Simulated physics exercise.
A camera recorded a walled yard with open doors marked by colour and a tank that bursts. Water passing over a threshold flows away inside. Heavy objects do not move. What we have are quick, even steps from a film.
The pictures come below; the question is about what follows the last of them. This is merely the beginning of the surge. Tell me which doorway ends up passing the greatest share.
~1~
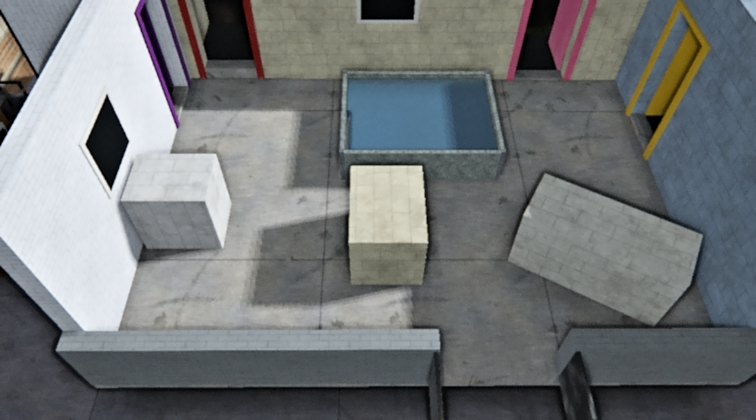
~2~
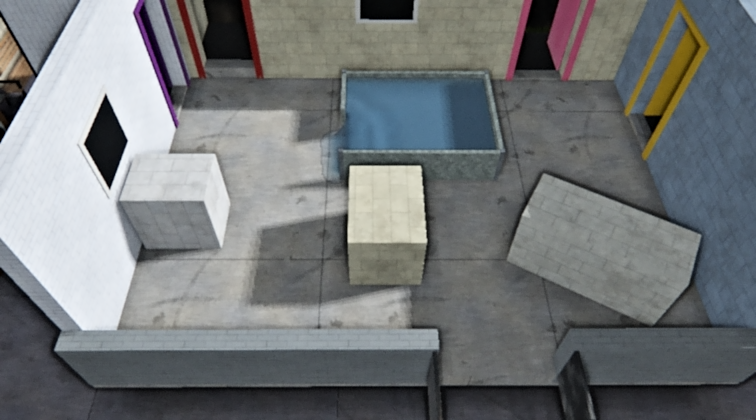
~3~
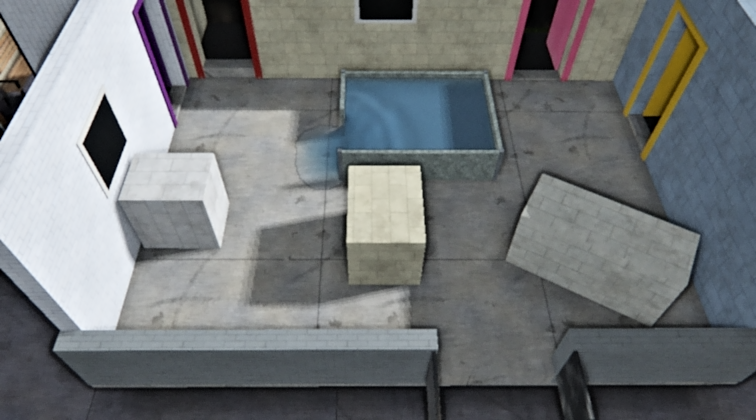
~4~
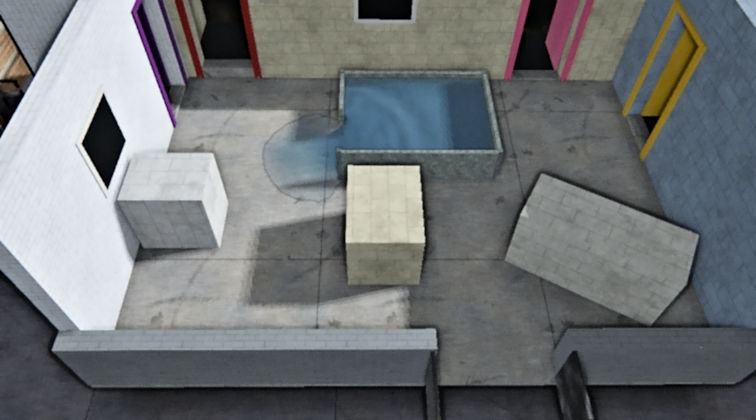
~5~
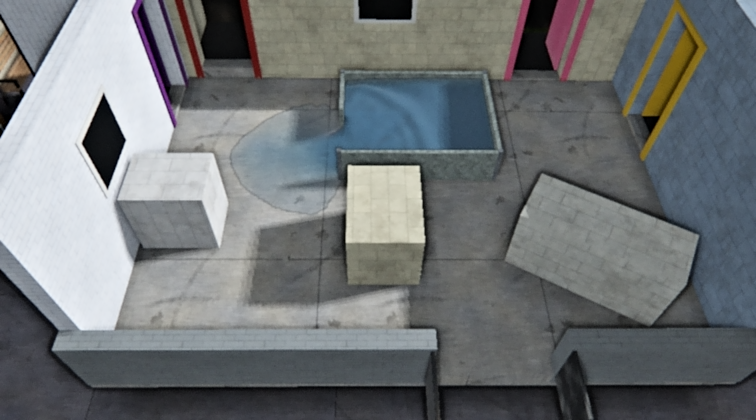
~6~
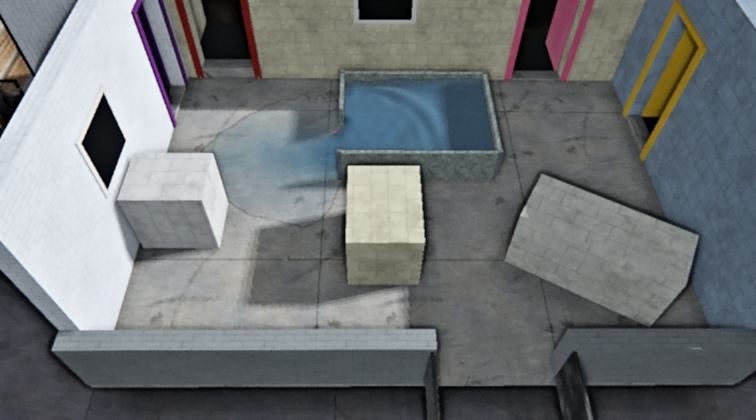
That would be the purple doorway.
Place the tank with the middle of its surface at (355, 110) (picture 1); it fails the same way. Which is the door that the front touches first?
The purple-painted one.
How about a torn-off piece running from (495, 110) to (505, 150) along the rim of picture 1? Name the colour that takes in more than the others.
Answer: The door marked yellow.
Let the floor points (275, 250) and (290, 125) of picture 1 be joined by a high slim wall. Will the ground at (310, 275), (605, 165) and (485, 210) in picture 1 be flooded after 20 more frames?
Submerged; untouched; untouched.
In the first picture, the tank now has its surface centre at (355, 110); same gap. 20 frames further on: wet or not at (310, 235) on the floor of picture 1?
Soaked.
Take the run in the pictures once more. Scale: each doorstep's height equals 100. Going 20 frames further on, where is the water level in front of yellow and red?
Readings, in sequence: 0 percent and 70 percent.
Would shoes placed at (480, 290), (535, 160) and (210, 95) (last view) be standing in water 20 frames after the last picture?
Well, in the order you listed them: Not wetted, next not wetted, last inundated.
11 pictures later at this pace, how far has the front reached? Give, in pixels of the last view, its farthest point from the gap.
About (111, 343).
A moment on, water covers 20 % of the floor; yellow door not reached, purple door wet at the sill, nothing in, pink door not reached, red door not reached.
Next, water covers 30 % of the floor; yellow door not reached, purple door a trickle in, pink door not reached, red door wet at the sill, nothing in.
Then, water covers 35 % of the floor; yellow door not reached, purple door some in, pink door not reached, red door wet at the sill, nothing in.
Later, water covers 55 % of the floor; yellow door not reached, purple door a lot in, pink door wet at the sill, nothing in, red door wet at the sill, nothing in.
In the end, water covers 75 % of the floor; yellow door wet at the sill, nothing in, purple door a lot in, pink door wet at the sill, nothing in, red door wet at the sill, nothing in; the purple door has let in the most.
